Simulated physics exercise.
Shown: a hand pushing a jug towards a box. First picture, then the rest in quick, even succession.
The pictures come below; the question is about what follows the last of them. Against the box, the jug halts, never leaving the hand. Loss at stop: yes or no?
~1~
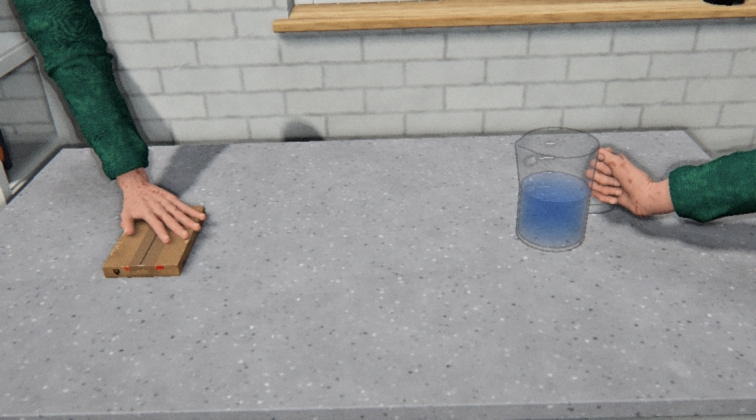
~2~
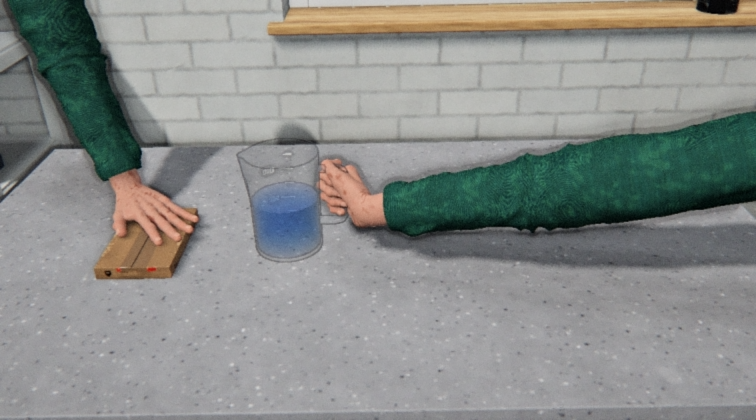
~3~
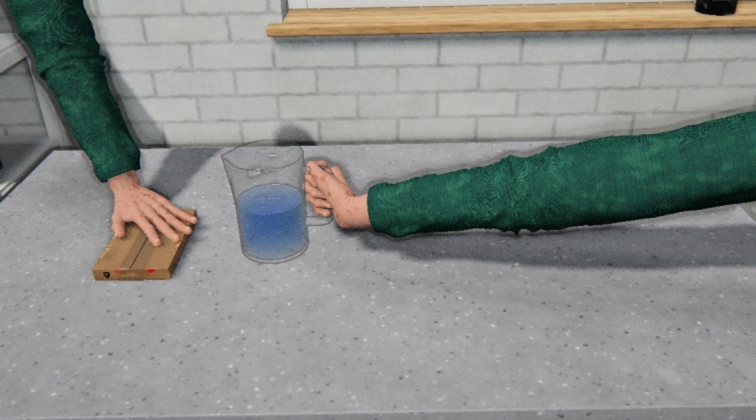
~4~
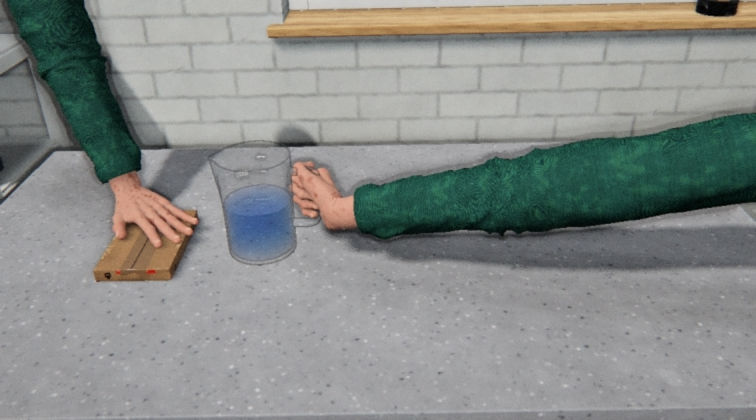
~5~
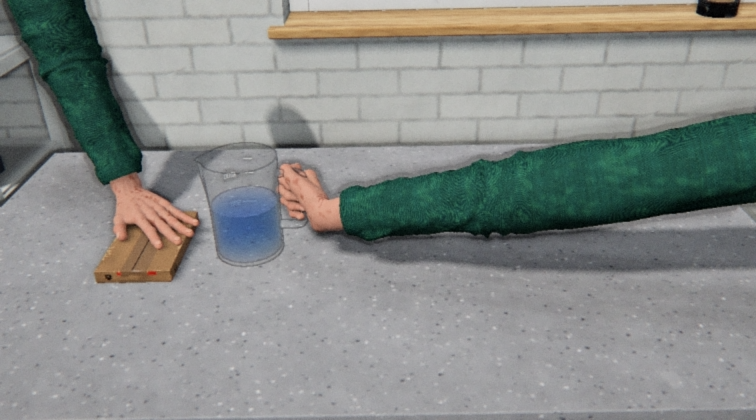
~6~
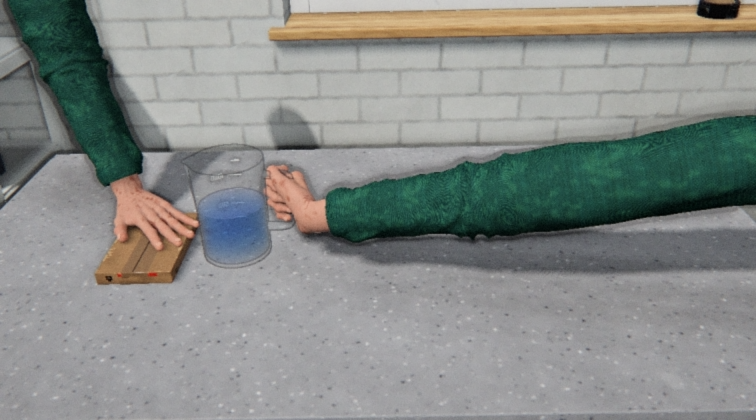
No.
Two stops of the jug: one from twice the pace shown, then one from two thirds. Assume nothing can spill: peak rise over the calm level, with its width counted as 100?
45 %, then 15 %.
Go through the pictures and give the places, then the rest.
At rest; jug (555, 188) about half full; box (158, 240), in the first picture.
Under way; jug about half full, surface at (285, 197), in the second picture.
Moved on by about 15 px; jug (271, 200) about half full, in the third picture.
Moved on by about 10 px; jug about half full, surface at (258, 200), in the fourth picture.
Moved on by about 10 px; jug (245, 203) about half full, in the fifth picture.
Moved on by about 10 px; jug about half full, surface at (232, 203); box (151, 246), in the sixth picture.
Soon after, the jug meets the box.
Later, the dyed water surges up the wall; the wave climbs under half way to the rim.
In the end, the jug stands at the box; nothing has left it.
